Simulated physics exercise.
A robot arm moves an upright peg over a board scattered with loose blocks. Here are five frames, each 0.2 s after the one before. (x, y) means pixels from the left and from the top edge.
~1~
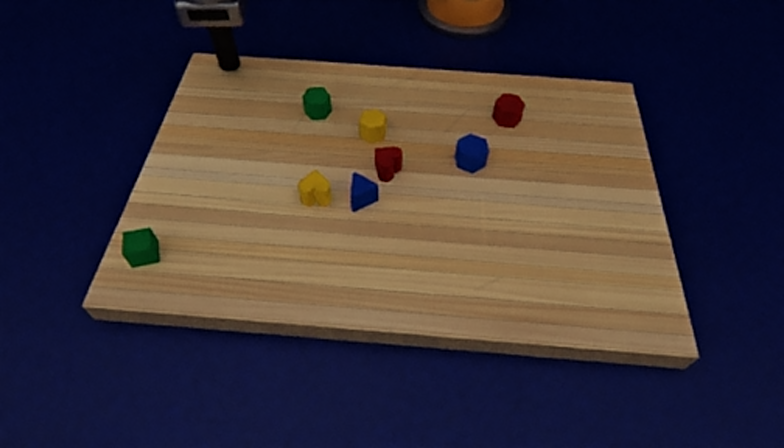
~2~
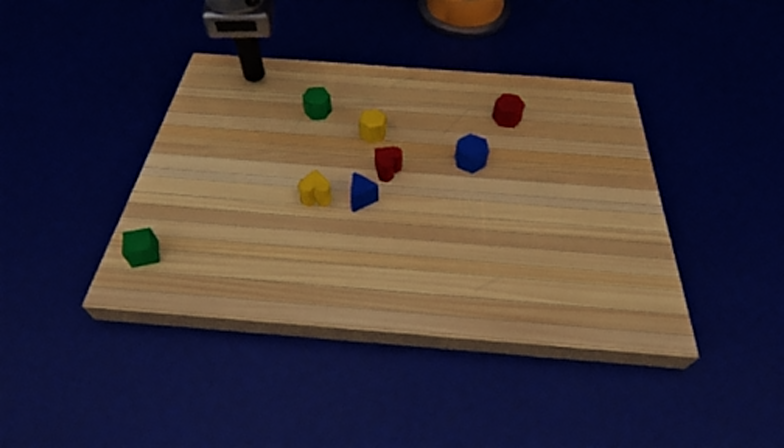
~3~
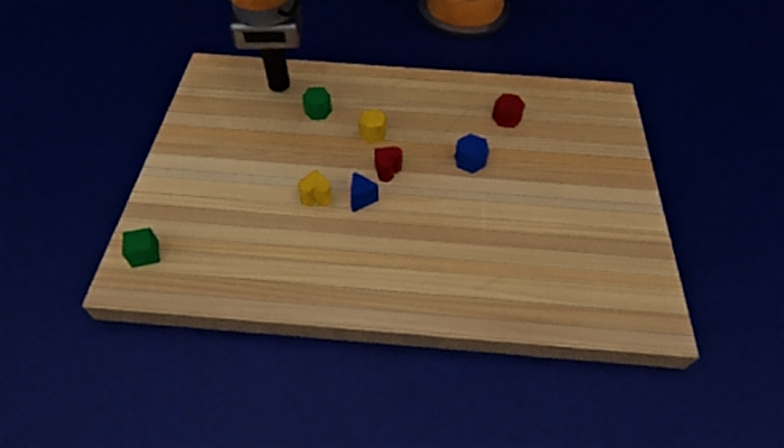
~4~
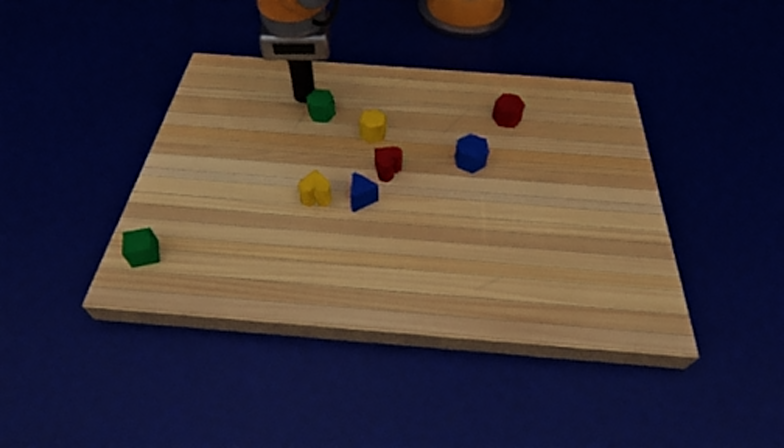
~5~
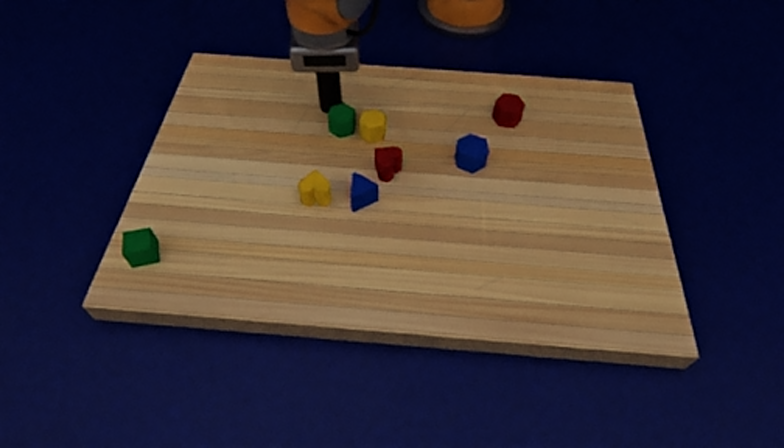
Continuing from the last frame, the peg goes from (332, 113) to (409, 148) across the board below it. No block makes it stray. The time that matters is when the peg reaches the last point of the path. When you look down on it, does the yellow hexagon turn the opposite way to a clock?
Yes.
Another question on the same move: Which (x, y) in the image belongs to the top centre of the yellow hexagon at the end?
Its top middle will sit at (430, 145).
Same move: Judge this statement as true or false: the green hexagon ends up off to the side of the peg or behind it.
That statement is accurate.
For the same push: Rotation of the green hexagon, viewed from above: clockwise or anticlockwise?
Clockwise, looking down.
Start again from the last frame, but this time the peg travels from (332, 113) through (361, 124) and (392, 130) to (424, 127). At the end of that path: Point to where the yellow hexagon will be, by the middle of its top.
Top centre: (398, 131).
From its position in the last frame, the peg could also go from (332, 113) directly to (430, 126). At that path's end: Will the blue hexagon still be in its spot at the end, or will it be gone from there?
Once the path ends, it is where it was.
On the path given first. One third of the way, peg at (357, 118); green hexagon at (352, 126), turned 25° clockwise; yellow hexagon at (378, 120), turned 25° anticlockwise.
Two thirds of the way, peg at (383, 130); green hexagon at (354, 129), turned 45° clockwise; yellow hexagon at (402, 131), turned 30° anticlockwise.
At the end, peg at (410, 142); green hexagon at (354, 129), turned 45° clockwise; yellow hexagon at (430, 145), turned 25° anticlockwise; red heart block not moved.
